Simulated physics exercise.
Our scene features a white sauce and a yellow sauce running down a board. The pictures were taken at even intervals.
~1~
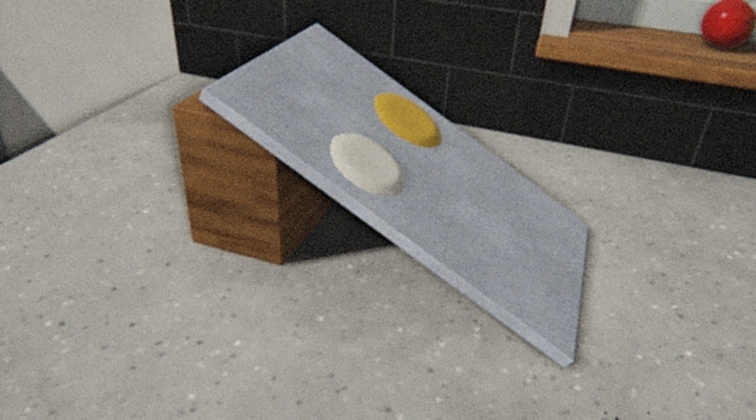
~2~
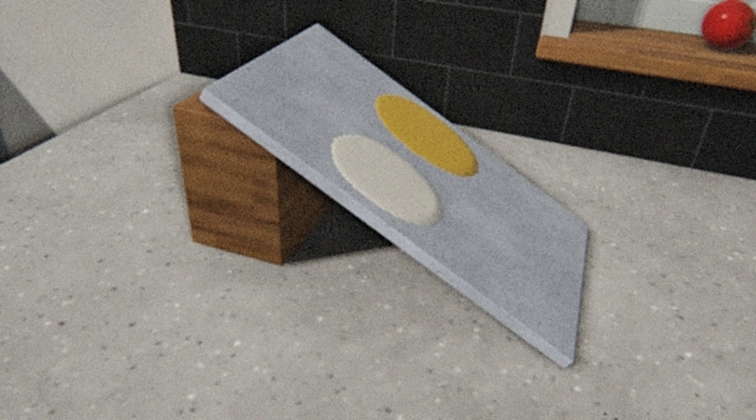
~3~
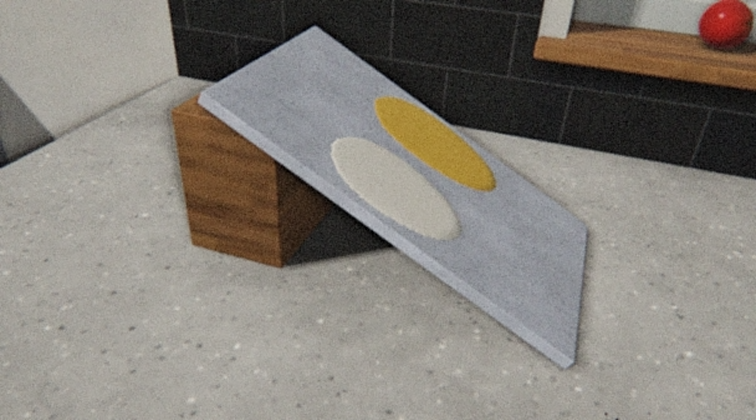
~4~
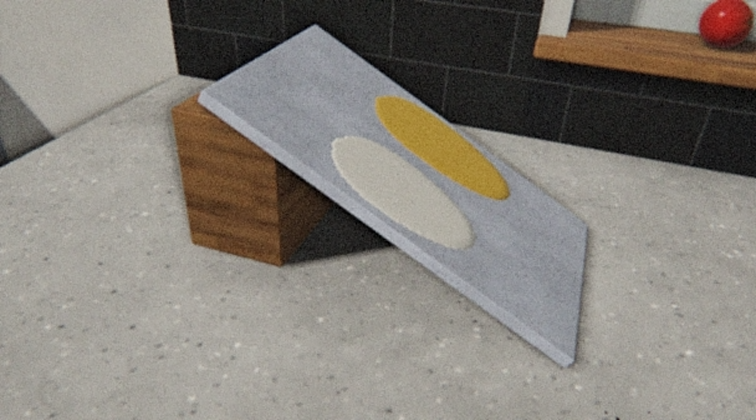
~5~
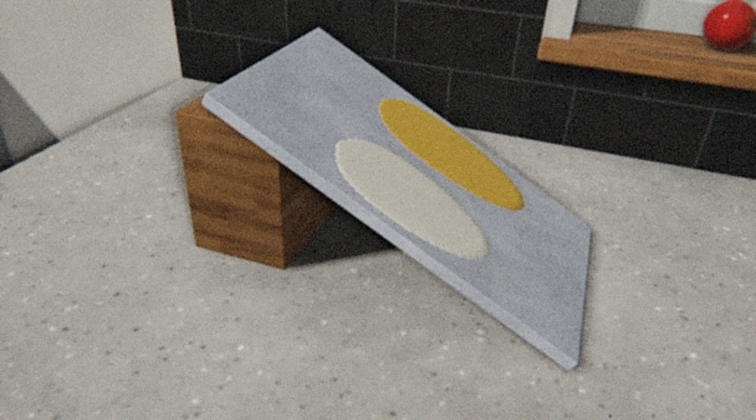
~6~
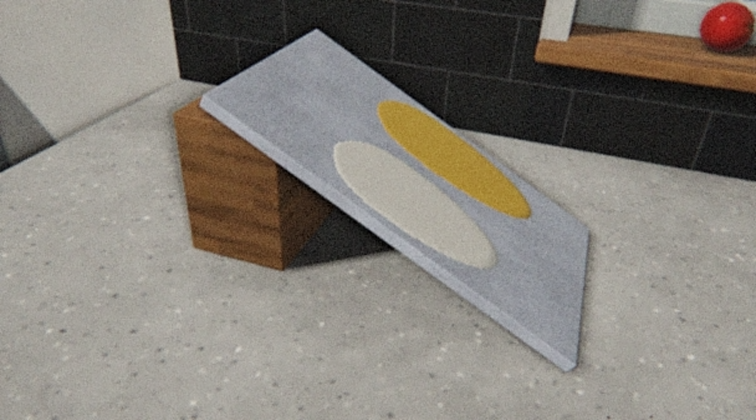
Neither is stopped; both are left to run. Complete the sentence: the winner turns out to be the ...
Farther one.
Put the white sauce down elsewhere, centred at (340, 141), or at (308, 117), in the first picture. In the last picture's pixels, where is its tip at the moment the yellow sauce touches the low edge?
At about (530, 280), and at (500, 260).
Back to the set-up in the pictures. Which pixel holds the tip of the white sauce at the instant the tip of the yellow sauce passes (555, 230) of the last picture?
About (521, 278).
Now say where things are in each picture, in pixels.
The first picture shows tip of the white sauce half way down; tip of the yellow sauce (433, 136) half way down.
The second picture shows tip of the white sauce (432, 209) half way down; tip of the yellow sauce half way down.
The third picture shows tip of the white sauce three quarters of the way down; tip of the yellow sauce (486, 178) three quarters of the way down.
The fourth picture shows tip of the white sauce (468, 235) three quarters of the way down; tip of the yellow sauce three quarters of the way down.
The fifth picture shows tip of the white sauce three quarters of the way down; tip of the yellow sauce (517, 199) three quarters of the way down.
The sixth picture shows tip of the white sauce (489, 254) three quarters of the way down; tip of the yellow sauce three quarters of the way down.
Next, the white sauce is three quarters of the way down; the yellow sauce is close to the edge.
After that, the white sauce is close to the edge; the yellow sauce is close to the edge.
Finally, the white sauce is close to the edge; the yellow sauce is at the low edge.
